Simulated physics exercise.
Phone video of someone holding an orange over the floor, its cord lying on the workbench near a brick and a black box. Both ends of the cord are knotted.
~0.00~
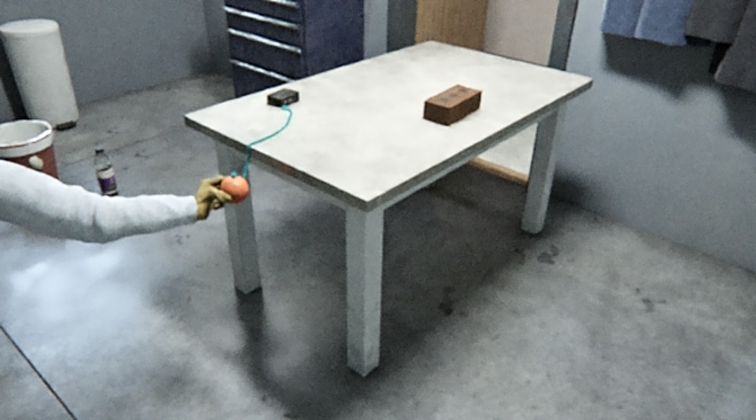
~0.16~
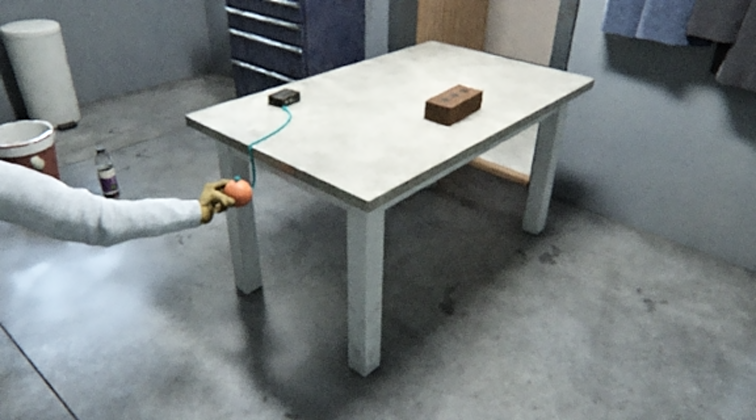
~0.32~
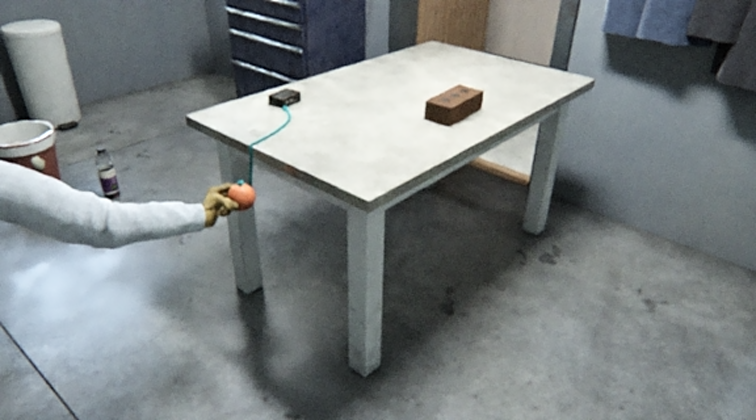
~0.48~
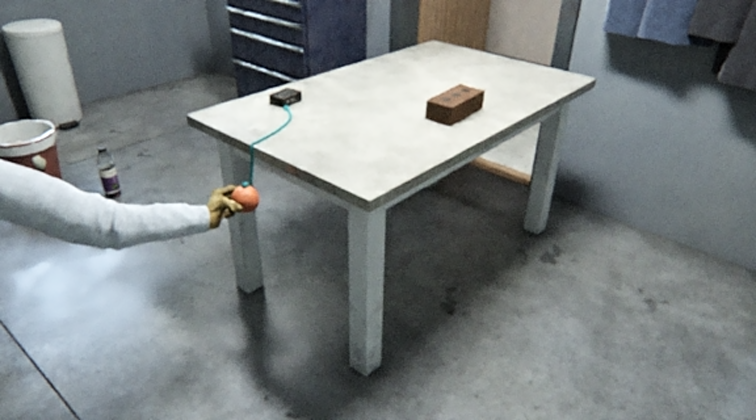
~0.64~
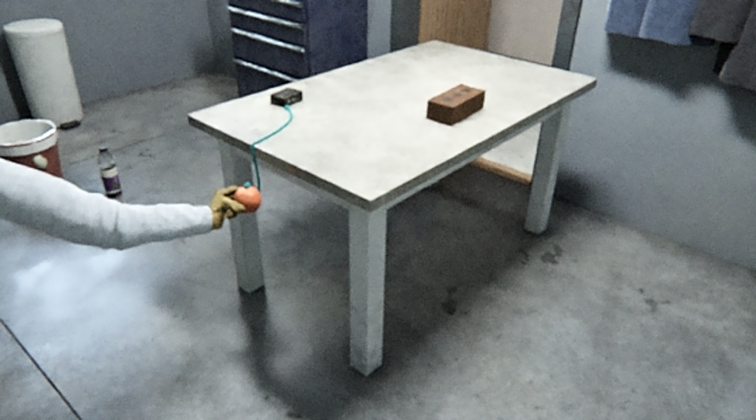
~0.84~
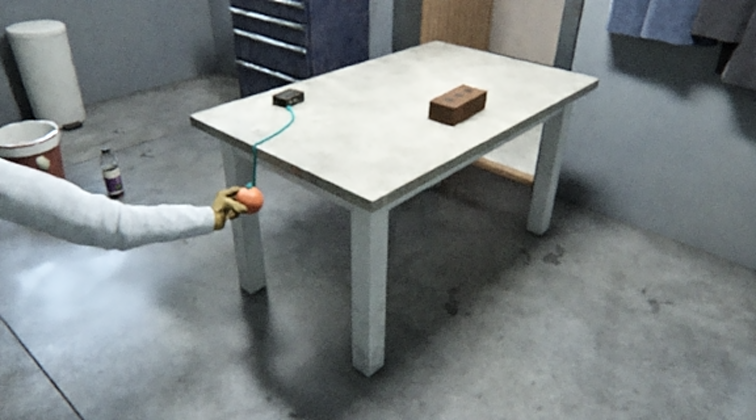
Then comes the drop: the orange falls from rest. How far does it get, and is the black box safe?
My guess is the orange will get down to the ground. My guess is the black box will be taken down too.
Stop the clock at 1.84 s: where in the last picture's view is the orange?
Approx. position: (218, 289).
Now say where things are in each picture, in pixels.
In the first picture, orange (235, 190); brick (454, 95); black box (283, 93).
In the second picture, orange (238, 194).
In the third picture, orange (242, 198).
In the fourth picture, orange (246, 199); cord through (287, 123) (262, 139).
In the fifth picture, orange (248, 200); cord through (288, 123) (263, 139).
In the sixth picture, orange (250, 201); brick (459, 95); black box (288, 93); cord tied to the box, with little slack.
After 1.42 s, orange below the edge near (254, 261); brick unmoved; box over the edge.
After 1.84 s, orange on the floor near (218, 289); brick unmoved; box down on the floor.
At rest, orange on the floor near (176, 284); brick unmoved; box down on the floor. The orange drops all the way and the black box is dragged off.
